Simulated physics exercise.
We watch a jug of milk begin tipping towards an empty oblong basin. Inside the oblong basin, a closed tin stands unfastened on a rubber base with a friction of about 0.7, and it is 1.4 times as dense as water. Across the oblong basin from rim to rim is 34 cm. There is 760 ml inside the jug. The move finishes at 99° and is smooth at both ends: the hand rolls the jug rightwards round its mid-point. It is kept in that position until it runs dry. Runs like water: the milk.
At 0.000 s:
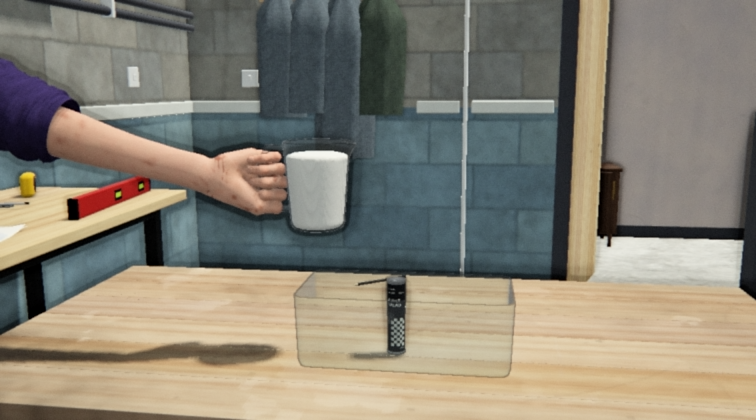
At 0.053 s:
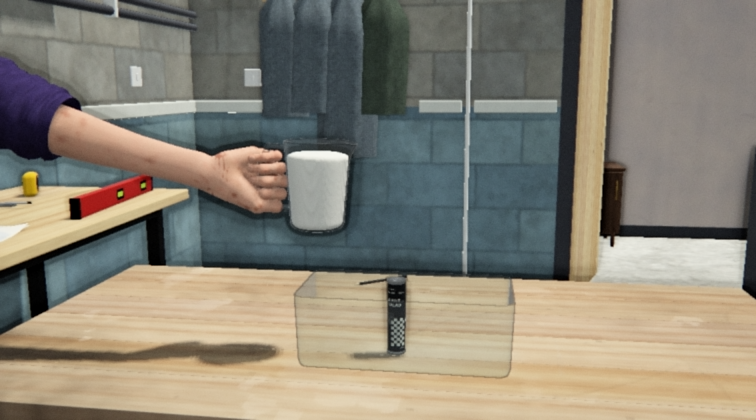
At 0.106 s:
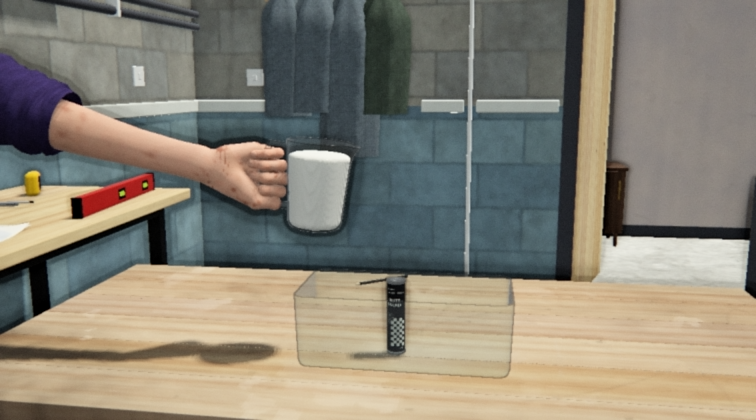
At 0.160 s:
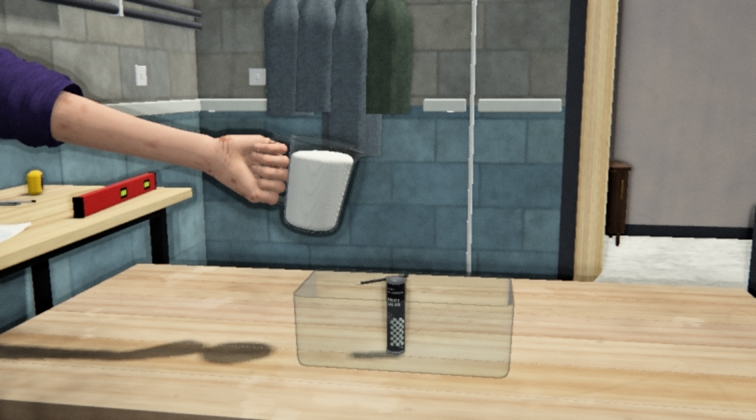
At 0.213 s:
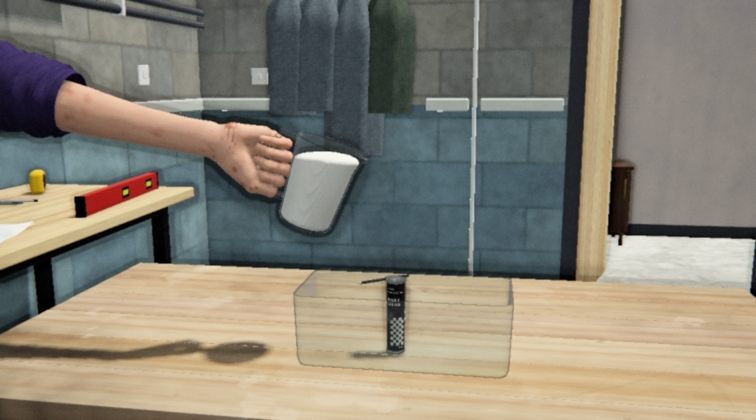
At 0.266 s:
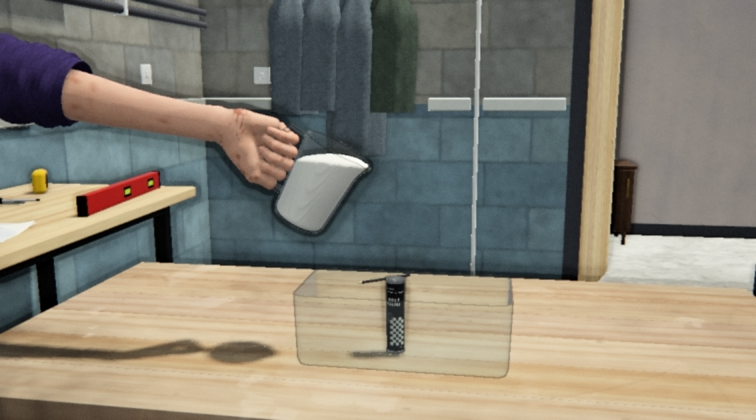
A hand held a clear jug of milk above an empty see-through oblong basin with a dark tin by it on a wooden table, then slowly rolled the jug over to the right.
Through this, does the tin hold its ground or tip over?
You'll see it resist.
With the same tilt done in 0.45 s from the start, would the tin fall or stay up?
In that case the tin stays vertical.
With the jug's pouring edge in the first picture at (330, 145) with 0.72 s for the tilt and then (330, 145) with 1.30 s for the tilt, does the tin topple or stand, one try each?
Trial 1 - tin tips; trial 2 - tin tips.
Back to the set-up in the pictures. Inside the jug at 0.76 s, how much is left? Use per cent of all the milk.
Around 26 in a hundred.
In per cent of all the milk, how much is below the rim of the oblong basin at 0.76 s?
Roughly 50 percent of it.
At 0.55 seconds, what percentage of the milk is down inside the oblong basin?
7 %, more or less.
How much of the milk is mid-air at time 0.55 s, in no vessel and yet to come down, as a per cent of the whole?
Around 24 percent.
Then, 0.55 s in, the tilt is 86° and 69 per cent is still to pour; the tin stands where it began.
Then, 0.76 s in, the tilt is 99° and 26 per cent is still to pour; the tin stands where it began.
Then, 0.98 s in, the tilt is 99° and 6 per cent is still to pour; the tin stands where it began.
Then, 1.22 s in, the tilt is 99° and 1 per cent is still to pour; the tin stands where it began.
Finally, the tin stands where it began.
